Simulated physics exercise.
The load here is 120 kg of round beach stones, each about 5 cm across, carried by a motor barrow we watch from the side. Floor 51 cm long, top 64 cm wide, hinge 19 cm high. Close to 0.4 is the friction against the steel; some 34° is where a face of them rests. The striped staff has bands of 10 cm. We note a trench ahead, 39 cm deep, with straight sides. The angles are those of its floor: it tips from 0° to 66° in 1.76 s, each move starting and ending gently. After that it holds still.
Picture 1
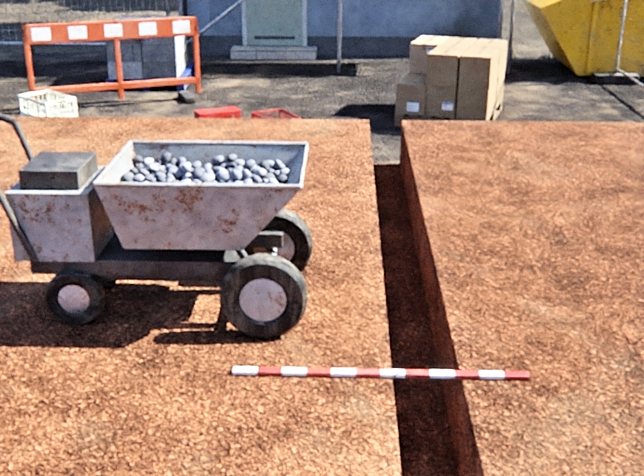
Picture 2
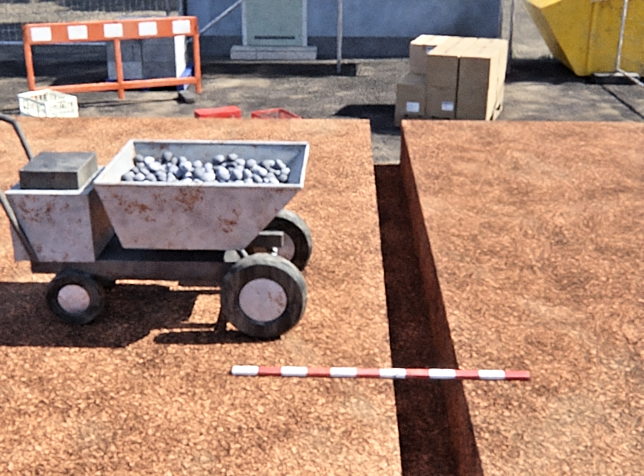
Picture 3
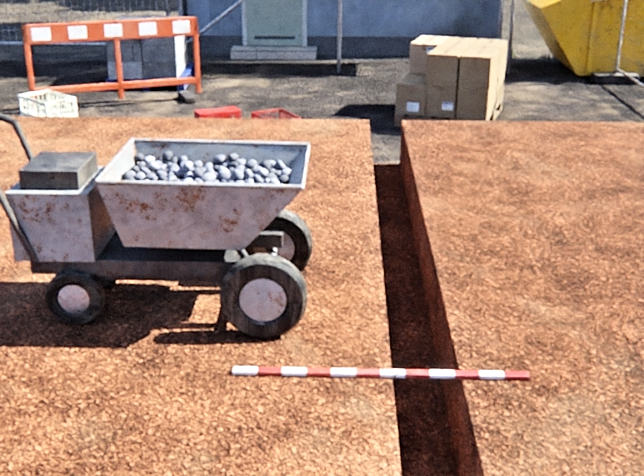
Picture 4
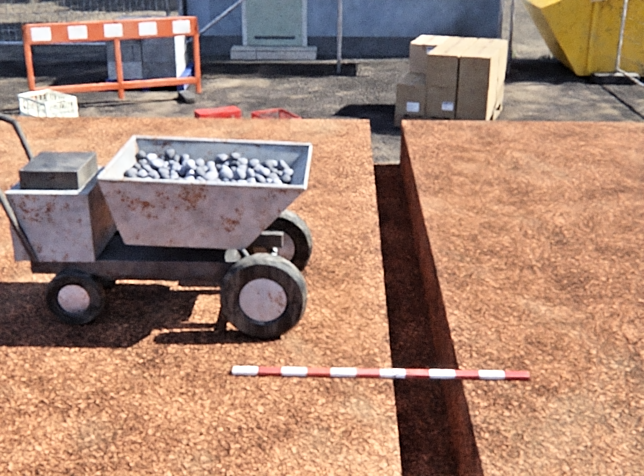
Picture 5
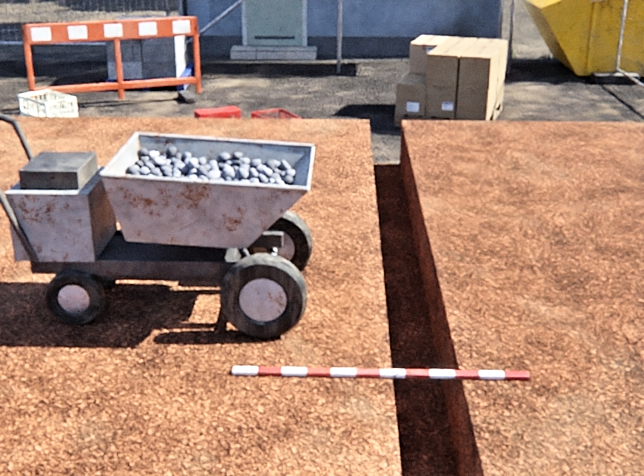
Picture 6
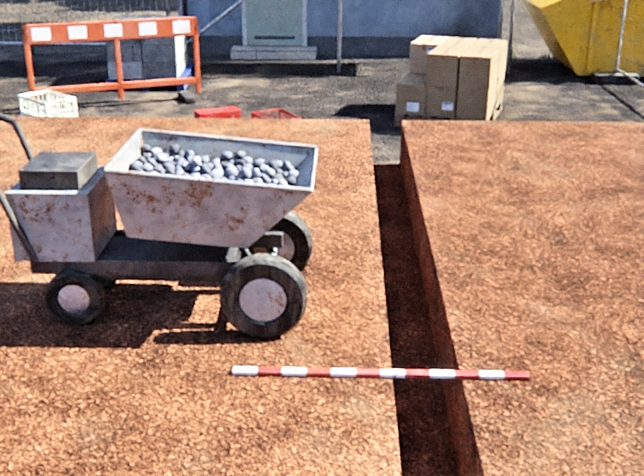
Beside a narrow trench, a motor barrow's skip of round grey stones tilts slightly right.
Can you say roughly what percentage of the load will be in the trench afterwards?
Roughly 81 per cent, I would say.
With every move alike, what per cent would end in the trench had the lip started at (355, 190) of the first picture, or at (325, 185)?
Around 25% for the first place and 55% for the second.
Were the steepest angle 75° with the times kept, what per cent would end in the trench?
Expect roughly 80 per cent.
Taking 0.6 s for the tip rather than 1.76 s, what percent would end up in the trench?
With that timing, about 50 per cent.
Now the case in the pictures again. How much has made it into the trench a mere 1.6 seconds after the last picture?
Close to 40 per cent has got there by then.
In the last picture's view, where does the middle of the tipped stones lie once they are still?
Their middle ends up near (423, 361).
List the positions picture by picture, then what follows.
The skip is at 0°, its lip at (301, 187); the top of the load is at (216, 164), in the first frame.
The skip is at 0°, its lip at (301, 187); the top of the load is at (201, 164), in the second frame.
Lip at (303, 188), floor tilted 1°, highest stones at (202, 164), in the third frame.
The skip is at 2°, its lip at (305, 188); the top of the load is at (191, 163), in the fourth frame.
Lip at (308, 189), floor tilted 3°, highest stones at (173, 163), in the fifth frame.
The skip is at 5°, its lip at (312, 191); the top of the load is at (161, 160), in the sixth frame.
Then, 1.0 s after the last picture the floor is at 56°, 100 % in the skip; the foremost stones are at (387, 245).
Then, 1.6 s after the last picture the floor is at 66°, 50 % in the skip, 39 % in the trench, 11 % past the trench; the foremost stones are at (509, 309).
Then, 1.9 s after the last picture the floor is at 66°, 24 % in the skip, 57 % in the trench, 19 % past the trench; the foremost stones are at (597, 321).
Then, 3.9 s after the last picture the floor is at 66°, 0 % in the skip, 81 % in the trench, 19 % past the trench; the foremost stones are past the picture's edge.
